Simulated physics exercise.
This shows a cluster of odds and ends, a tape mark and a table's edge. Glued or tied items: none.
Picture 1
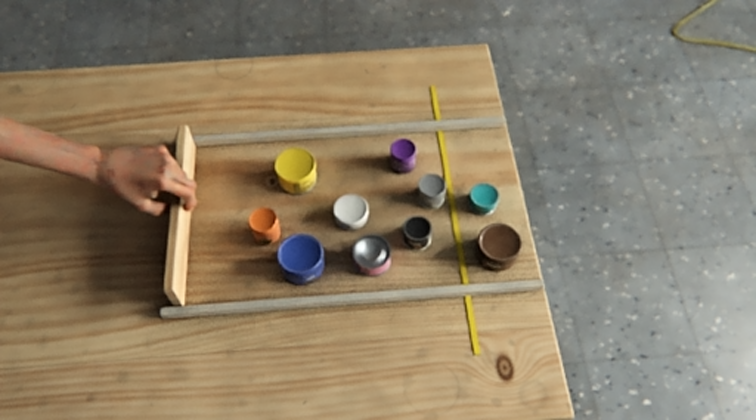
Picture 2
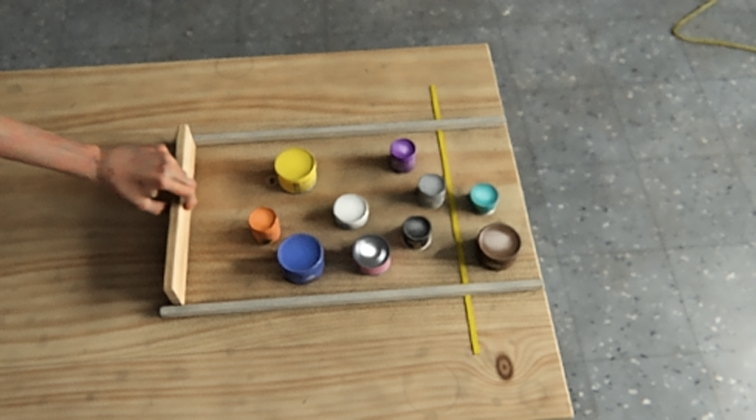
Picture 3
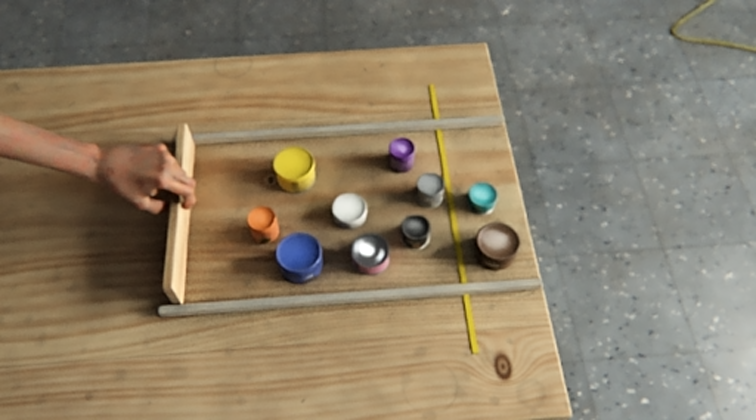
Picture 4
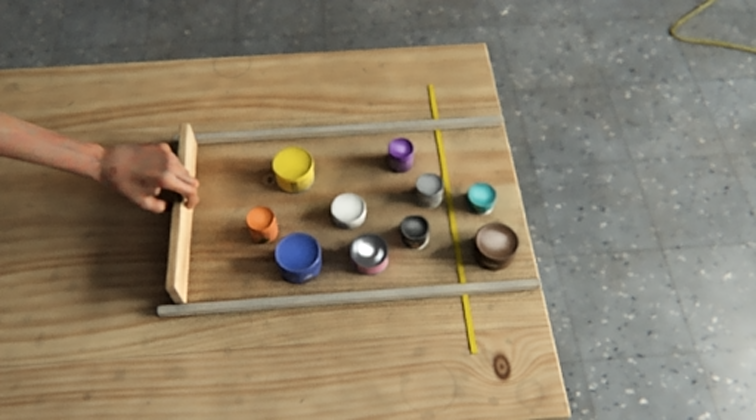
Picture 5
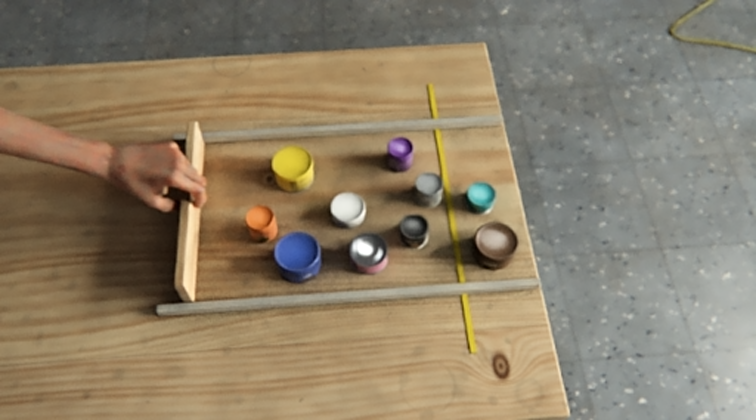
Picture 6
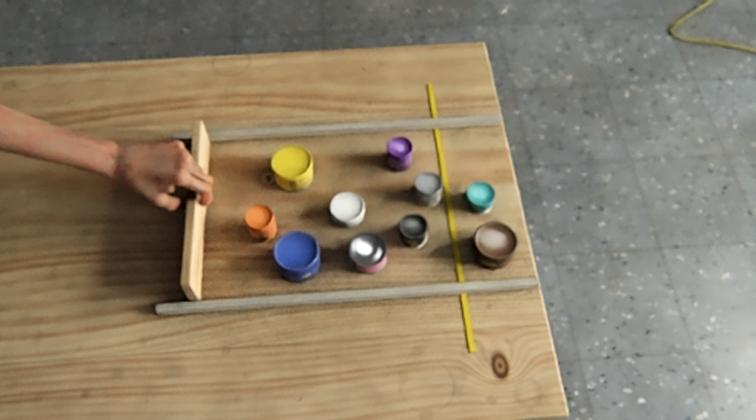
A hand slides a wooden board slightly right toward small colourful pots on a table.
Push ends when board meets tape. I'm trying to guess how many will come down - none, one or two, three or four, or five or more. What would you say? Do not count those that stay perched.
I expect the drop count to reach one but not three.
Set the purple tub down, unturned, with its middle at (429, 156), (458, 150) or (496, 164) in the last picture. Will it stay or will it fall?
Taking the three spots in turn, the purple tub holds its place, then holds its place, then holds its place.
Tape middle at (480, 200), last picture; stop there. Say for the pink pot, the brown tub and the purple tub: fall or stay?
Going in order, the pink pot goes off the edge, then the brown tub goes off the edge, then the purple tub keeps its spot.
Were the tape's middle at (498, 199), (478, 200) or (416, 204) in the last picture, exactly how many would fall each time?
Taken one after another, the numbers are 5, 2 and 0.
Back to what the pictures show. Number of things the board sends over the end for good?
All told, 1.
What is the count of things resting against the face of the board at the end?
Contact count: 4.
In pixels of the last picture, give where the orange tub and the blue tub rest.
I'd put one at around (466, 214) and the other at around (480, 250).
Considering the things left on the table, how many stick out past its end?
That comes to 1 of them.
Soon after, none off yet; brown tub at rest near (494, 246); turquoise tin at rest near (480, 198); grey pot at rest near (428, 190).
Then, none off yet; brown tub moved a little near (512, 244); turquoise tin at rest near (480, 198); grey pot moved about its own width near (451, 188).
At rest, the number that fall off is one or two; fallen, brown tub.
